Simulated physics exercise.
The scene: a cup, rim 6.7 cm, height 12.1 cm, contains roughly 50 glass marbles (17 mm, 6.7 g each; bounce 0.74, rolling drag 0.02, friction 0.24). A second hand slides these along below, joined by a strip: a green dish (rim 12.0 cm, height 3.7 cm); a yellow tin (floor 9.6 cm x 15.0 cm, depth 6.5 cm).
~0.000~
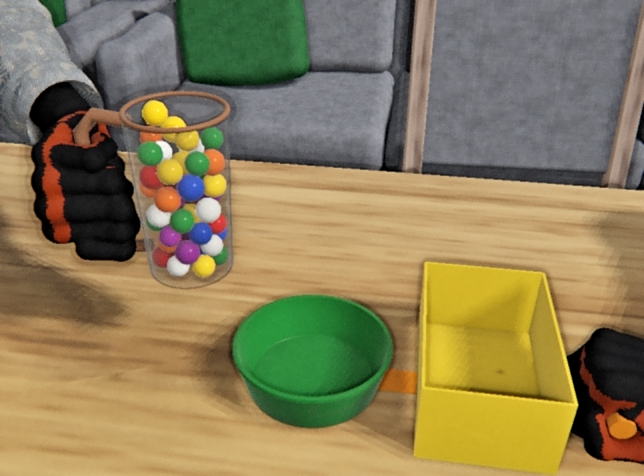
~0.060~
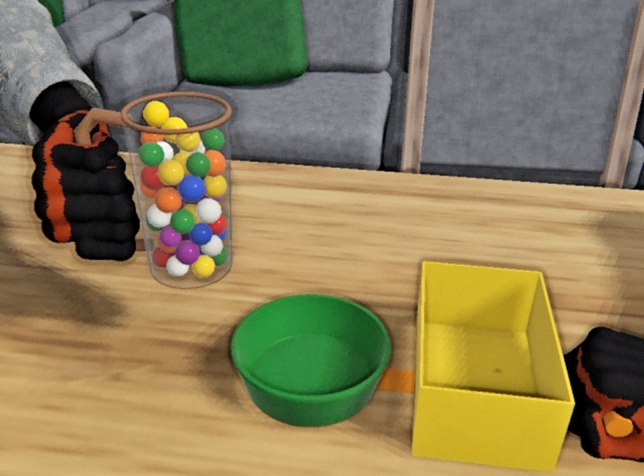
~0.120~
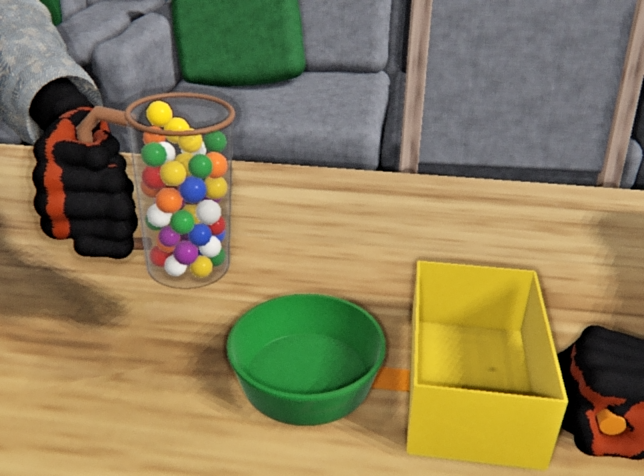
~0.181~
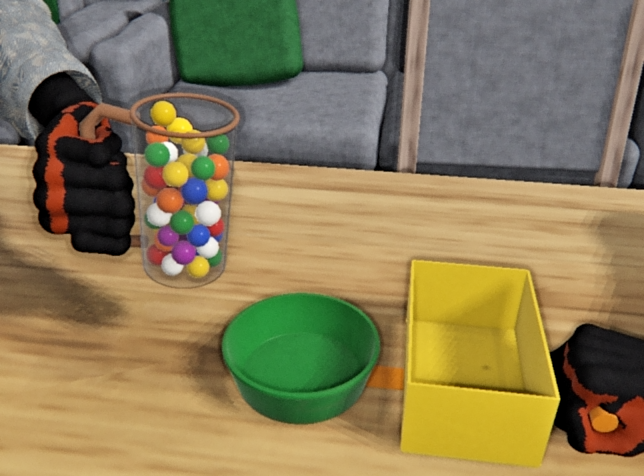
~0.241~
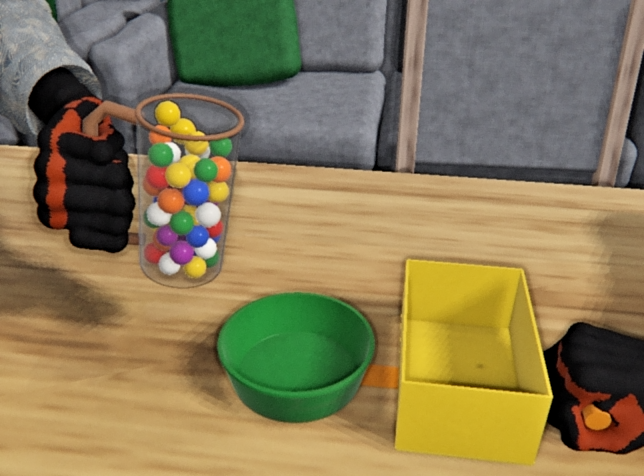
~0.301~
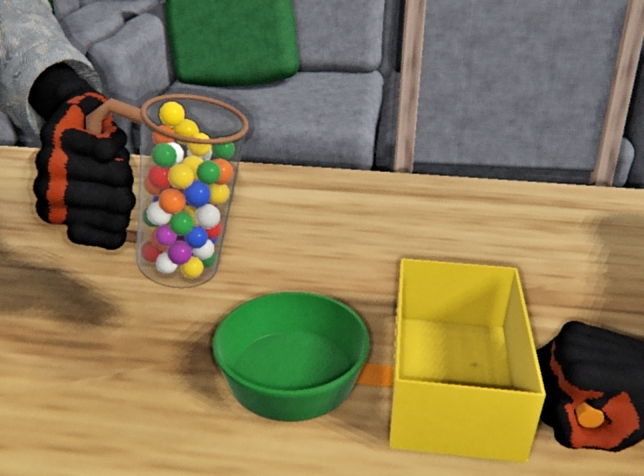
A gloved hand tilts a clear cup of colourful balls rightward as the joined green dish and yellow tin slide left.
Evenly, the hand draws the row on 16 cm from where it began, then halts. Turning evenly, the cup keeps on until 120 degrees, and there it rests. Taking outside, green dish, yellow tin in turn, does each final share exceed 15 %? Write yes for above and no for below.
Outside everything: No, green dish: No, yellow tin: Yes.
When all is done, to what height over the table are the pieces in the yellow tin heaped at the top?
I'd say somewhere near 3.5 centimetres up.
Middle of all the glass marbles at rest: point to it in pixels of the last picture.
Roughly (275, 357).
Then, at 1.06 s, tilt 48 degrees; cup 100 %; middle of all pieces on or above the table near (180, 202).
Then, at 1.70 s, tilt 79 degrees; cup 100 %; middle of all pieces on or above the table near (179, 200).
Then, at 2.28 s, tilt 107 degrees; yellow tin 35 %, cup 55 %, in the air 10 %; middle of all pieces on or above the table near (240, 265).
After 2.84 s, tilt 120 degrees; yellow tin 100 %; middle of all pieces on or above the table near (278, 353).
At rest (3.7 s), outside 0 %, yellow tin 100 %, cup 0 %, green dish 0 %.
